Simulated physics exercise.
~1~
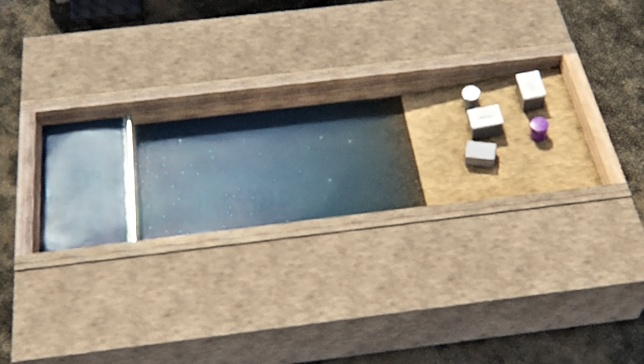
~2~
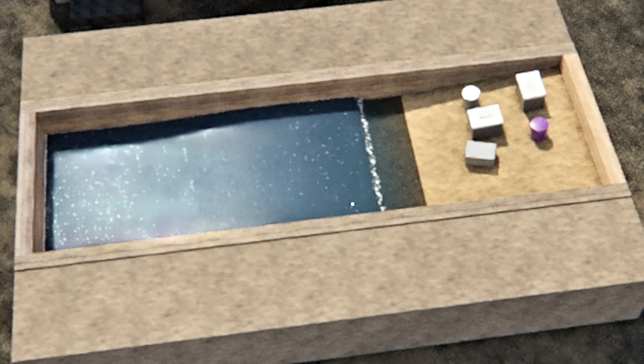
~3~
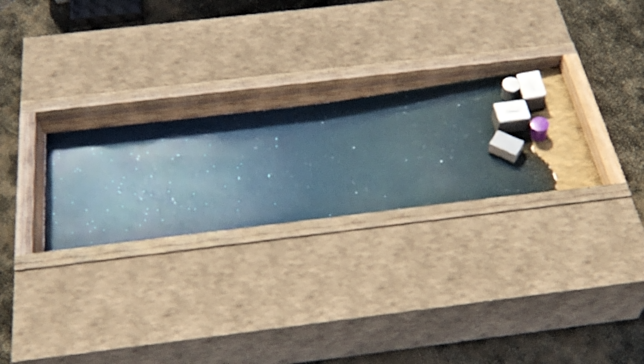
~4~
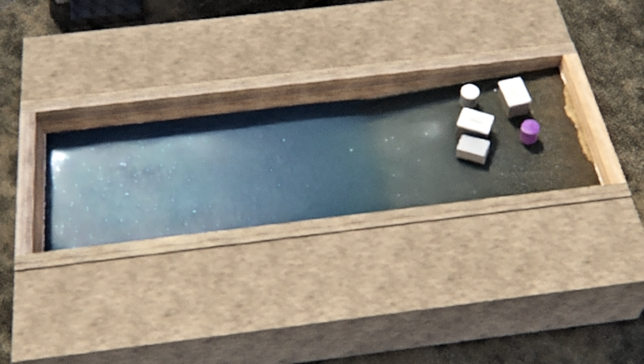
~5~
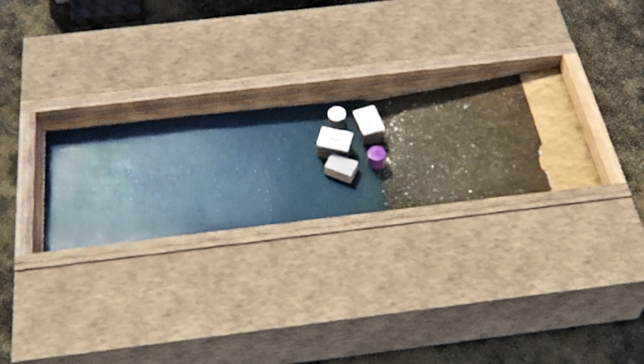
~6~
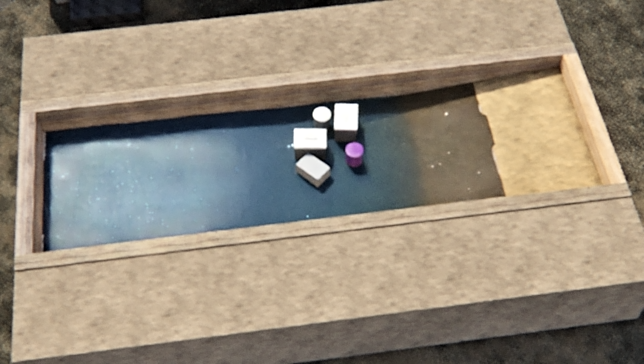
The footage shows water held behind a white barrier at the left of a sandy channel rushing right once released, nudging some of the white boxes and pails on the sand, then drawing back and carrying them all, including the purple pail, leftward until they float near the middle.
